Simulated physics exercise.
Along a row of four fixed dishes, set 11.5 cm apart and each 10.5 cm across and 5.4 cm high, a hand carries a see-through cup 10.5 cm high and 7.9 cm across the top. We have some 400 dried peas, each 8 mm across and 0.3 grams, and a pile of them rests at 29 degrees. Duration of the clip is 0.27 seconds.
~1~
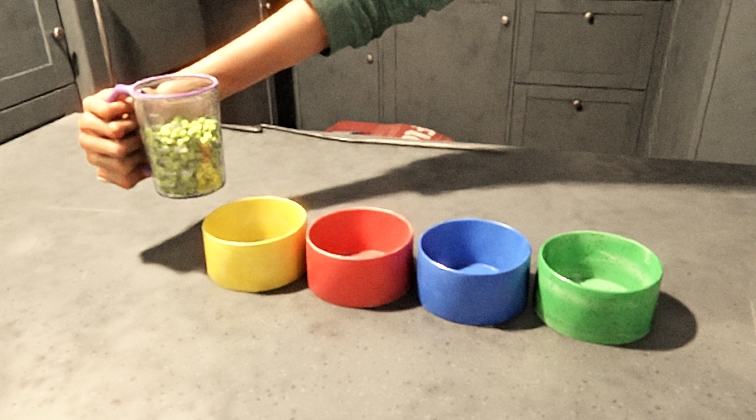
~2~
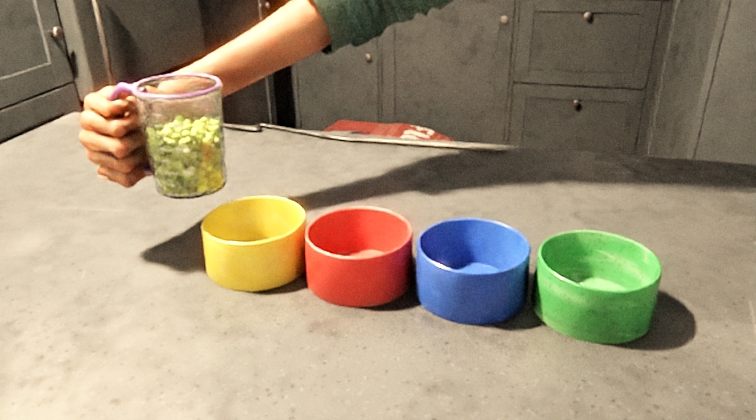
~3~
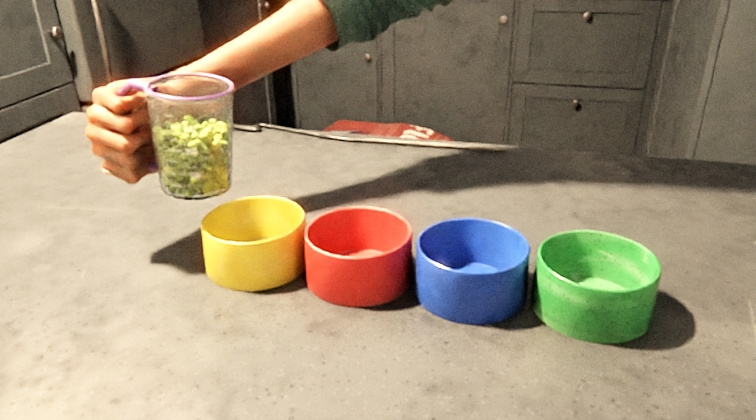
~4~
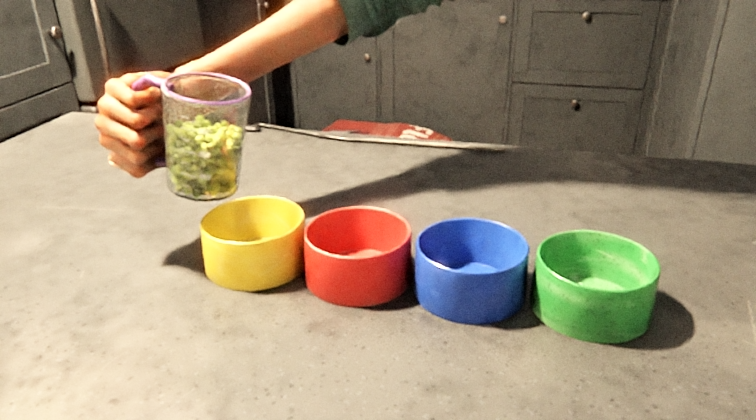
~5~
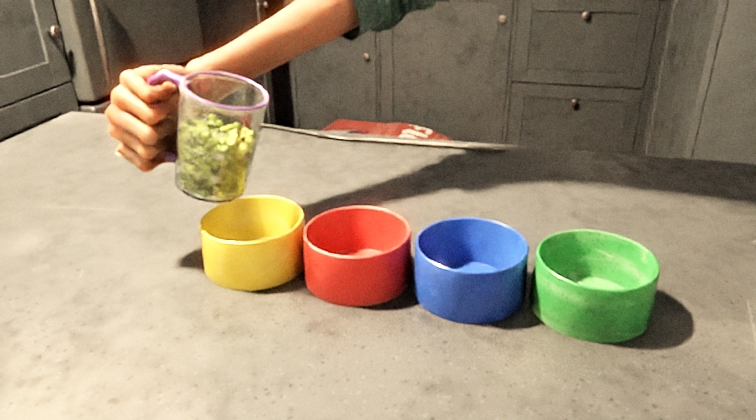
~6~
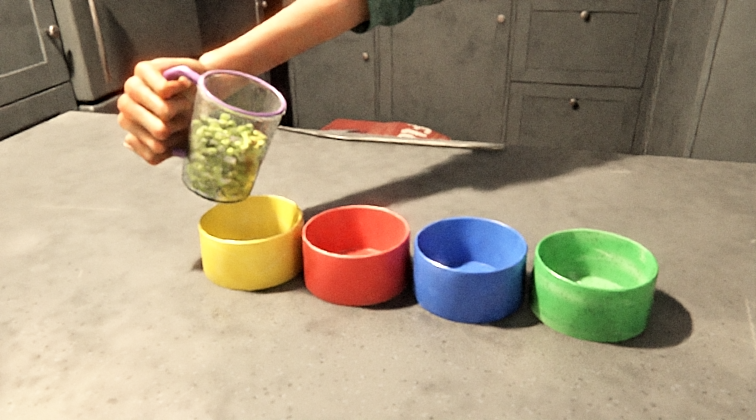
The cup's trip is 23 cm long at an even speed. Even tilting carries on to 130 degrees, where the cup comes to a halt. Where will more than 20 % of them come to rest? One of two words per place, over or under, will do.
Outcome: Red: I expect it will get a fifth or less of the pieces. Blue: I expect it will get more than a fifth of the pieces. Green: I expect it will get a fifth or less of the pieces. Yellow: I expect it will get a fifth or less of the pieces. Counter: I expect it will get a fifth or less of the pieces.
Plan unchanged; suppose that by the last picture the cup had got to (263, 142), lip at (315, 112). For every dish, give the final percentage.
The red dish keeps 0, the blue dish 100, the green dish 0 and the yellow dish 0.
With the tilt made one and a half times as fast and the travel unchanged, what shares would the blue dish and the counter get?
Then blue ends at 90 and the counter at 10.
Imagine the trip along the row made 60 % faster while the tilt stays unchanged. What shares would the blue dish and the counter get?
In that case: Blue 100, and counter 0.
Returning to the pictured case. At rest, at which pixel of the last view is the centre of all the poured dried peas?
Est. centre at rest: (470, 268) px.
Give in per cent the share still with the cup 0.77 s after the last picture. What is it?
Roughly 85 per cent, I'd say.
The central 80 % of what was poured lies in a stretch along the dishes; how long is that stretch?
6 cm, roughly.
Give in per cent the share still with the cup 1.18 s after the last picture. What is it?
Roughly 0 per cent.
Then, 0.46 s after the last picture, tilt 74 degrees; cup holds 100 %.
Then, 0.77 s after the last picture, tilt 108 degrees; cup holds 85 %, blue 15 %.
Then, 1.18 s after the last picture, tilt 130 degrees; cup holds 0 %, blue 100 %.
In the end, red 0 %, blue 100 %, green 0 %, yellow 0 %, counter 0 %.
